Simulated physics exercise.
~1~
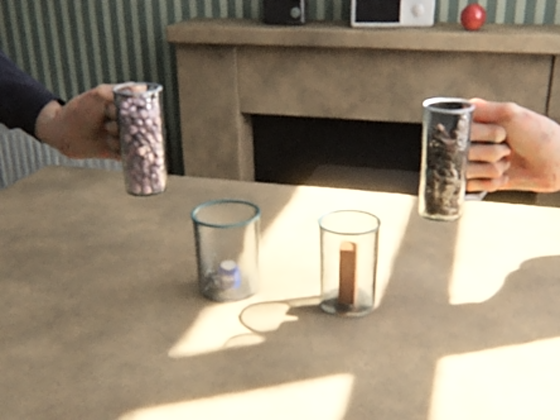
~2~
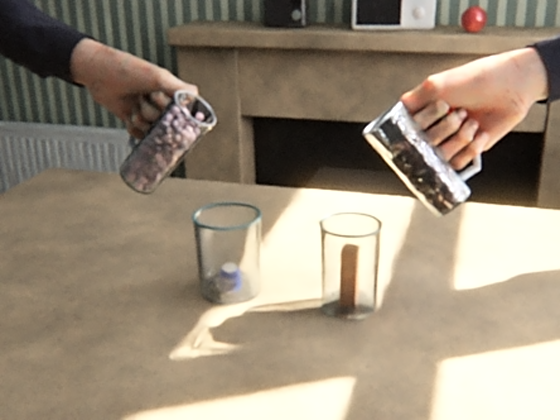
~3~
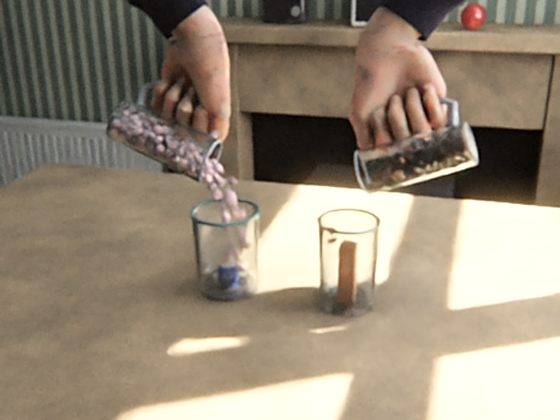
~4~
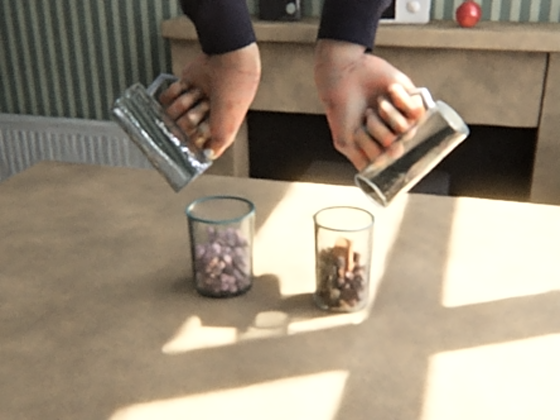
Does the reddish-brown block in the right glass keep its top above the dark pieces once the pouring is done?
Yes, the top of the block still shows above the pieces in the right glass, while the small bluish thing in the left glass is covered.
